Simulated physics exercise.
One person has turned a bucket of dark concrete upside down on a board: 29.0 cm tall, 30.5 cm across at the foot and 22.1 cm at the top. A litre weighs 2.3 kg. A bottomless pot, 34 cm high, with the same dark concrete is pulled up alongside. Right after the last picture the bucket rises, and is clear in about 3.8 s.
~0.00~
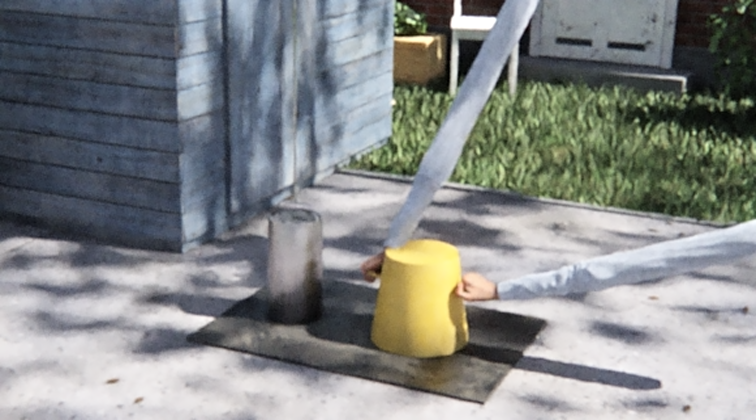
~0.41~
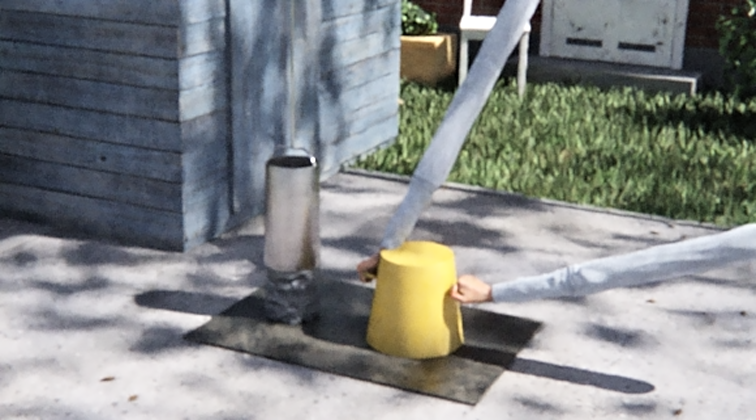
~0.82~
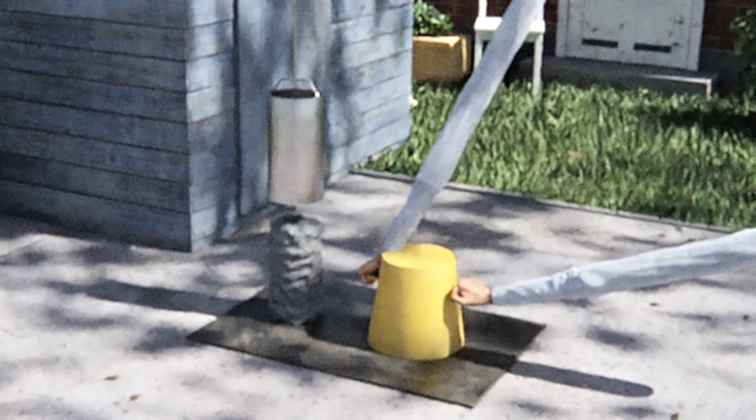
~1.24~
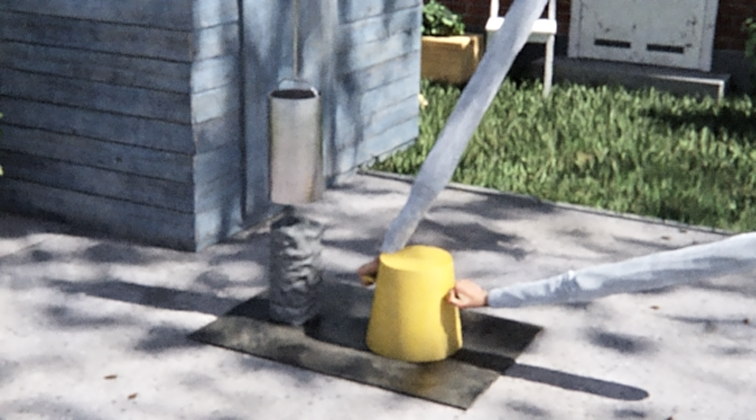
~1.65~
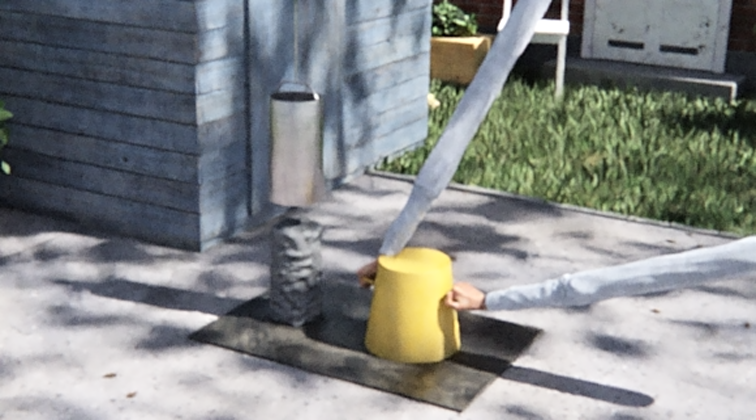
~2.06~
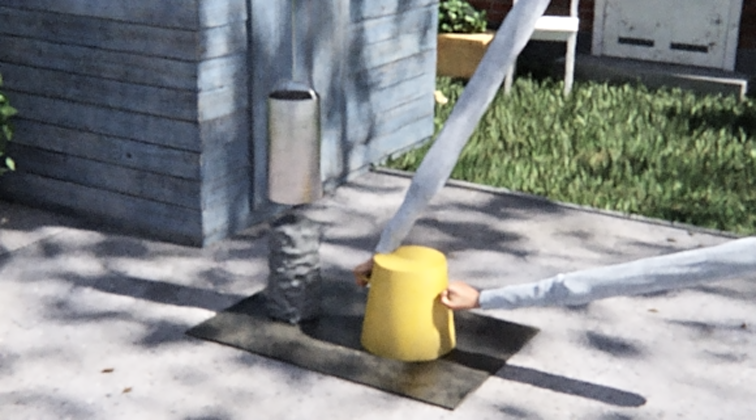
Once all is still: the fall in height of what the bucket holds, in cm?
Expect roughly 0 cm.
After 3.0 s, the bucket is up 6.7 cm; the dark concrete has come down 0.1 cm to 29 cm and is 31 cm wide.
After 4.0 s, the bucket is up 19 cm; the dark concrete has come down 0.1 cm to 29 cm and is 31 cm wide.
After 4.9 s, the bucket is up 29 cm; the dark concrete has come down 0.1 cm to 29 cm and is 31 cm wide.
After 6.1 s, the bucket is clear; the dark concrete has come down 0.1 cm to 29 cm and is 31 cm wide.
After 6.6 s, at rest, the bucket is clear; the dark concrete has come down 0.1 cm to 29 cm and is 31 cm wide.
